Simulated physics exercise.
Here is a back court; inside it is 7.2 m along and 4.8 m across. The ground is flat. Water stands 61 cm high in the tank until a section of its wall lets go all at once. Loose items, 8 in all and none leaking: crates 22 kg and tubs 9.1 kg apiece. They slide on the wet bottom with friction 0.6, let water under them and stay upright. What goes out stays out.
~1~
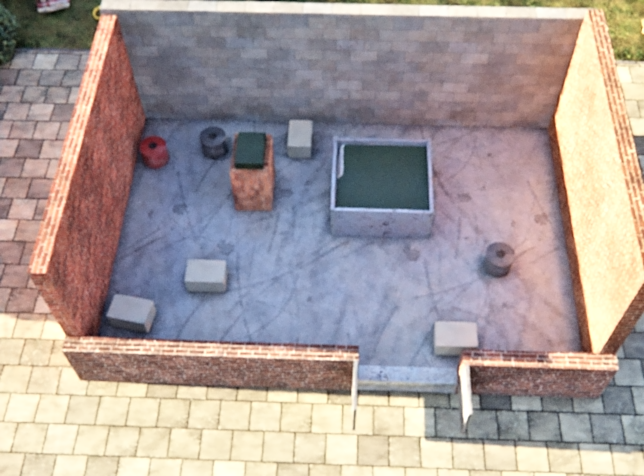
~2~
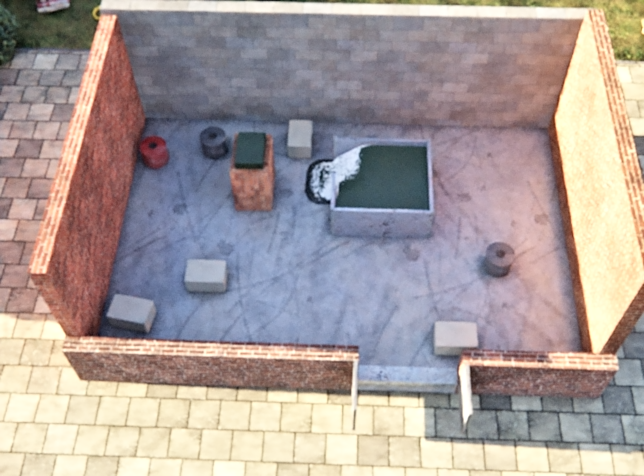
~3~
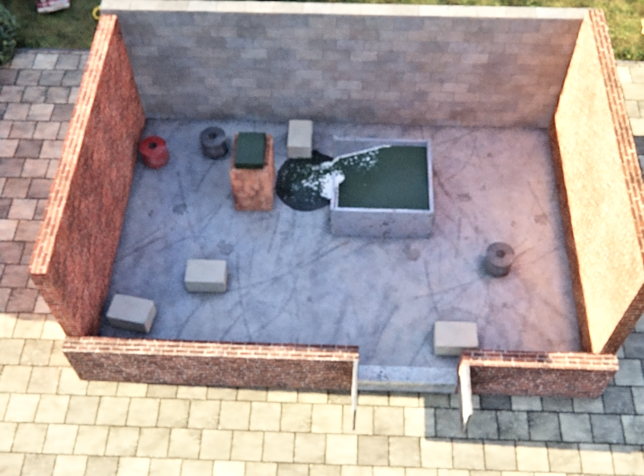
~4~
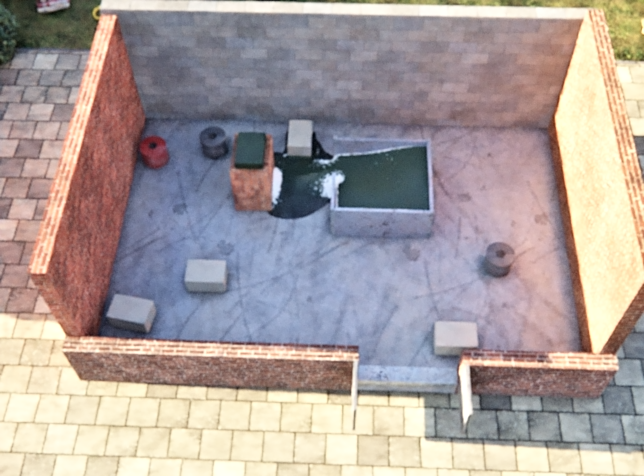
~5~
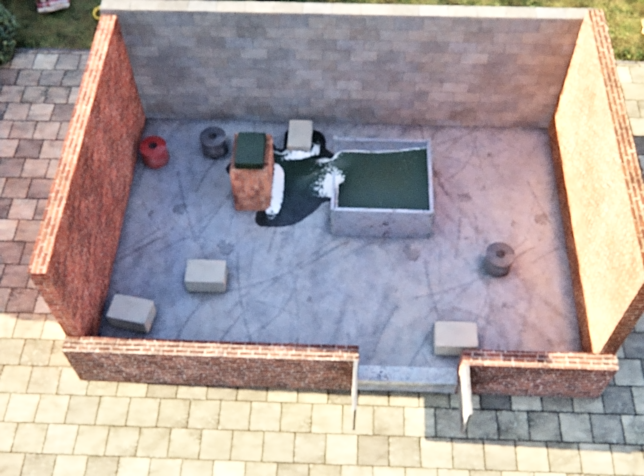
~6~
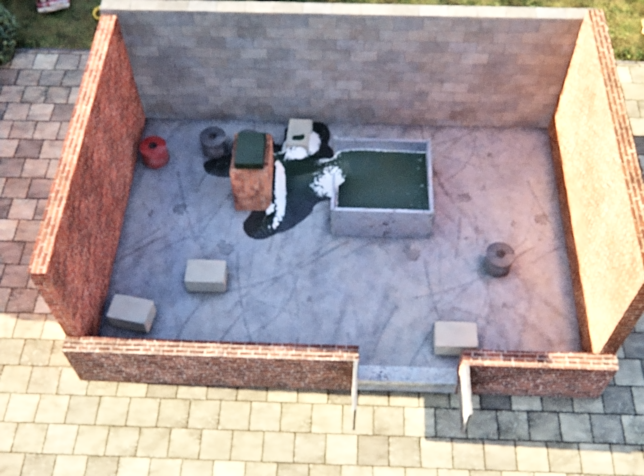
In a brick-walled court scattered with pale blocks and small round tubs, dark green water breaks from the left side of a raised rectangular tank. It foams onto the grey floor, spreads left to the brick pedestal and the block by the back wall, then curls around both.
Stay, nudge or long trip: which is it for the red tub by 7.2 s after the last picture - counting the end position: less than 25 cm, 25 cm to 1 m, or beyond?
The red tub travels far.
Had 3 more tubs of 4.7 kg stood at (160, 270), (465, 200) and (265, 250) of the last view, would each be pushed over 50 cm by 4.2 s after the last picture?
In turn: Past it, short of it, over.
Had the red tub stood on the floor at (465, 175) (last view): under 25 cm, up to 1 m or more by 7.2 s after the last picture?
It barely shifts.
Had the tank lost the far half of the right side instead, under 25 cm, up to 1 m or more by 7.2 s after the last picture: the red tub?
Then the red tub holds its place.
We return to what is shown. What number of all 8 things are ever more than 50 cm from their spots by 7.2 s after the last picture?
I count 5.
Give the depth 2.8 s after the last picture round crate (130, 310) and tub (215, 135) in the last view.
About 2 and 13 cm.
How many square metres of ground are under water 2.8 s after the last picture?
About 22 m2.
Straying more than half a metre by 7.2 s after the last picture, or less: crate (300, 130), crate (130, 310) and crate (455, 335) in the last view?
In turn: Over, past it, short of it.
Then, 0.9 s after the last picture the red tub is near (151, 146), 0.0 m from its start, aground; 0 of 8 are out; 1 afloat.
Then, 2.8 s after the last picture the red tub is near (189, 203), 1.4 m from its start, aground; 0 of 8 are out; 3 afloat.
Then, 4.8 s after the last picture the red tub is near (196, 213), 1.7 m from its start, aground; 0 of 8 are out; 3 afloat.
Then, 7.2 s after the last picture the red tub is near (196, 216), 1.7 m from its start, aground; 0 of 8 are out; 1 afloat.
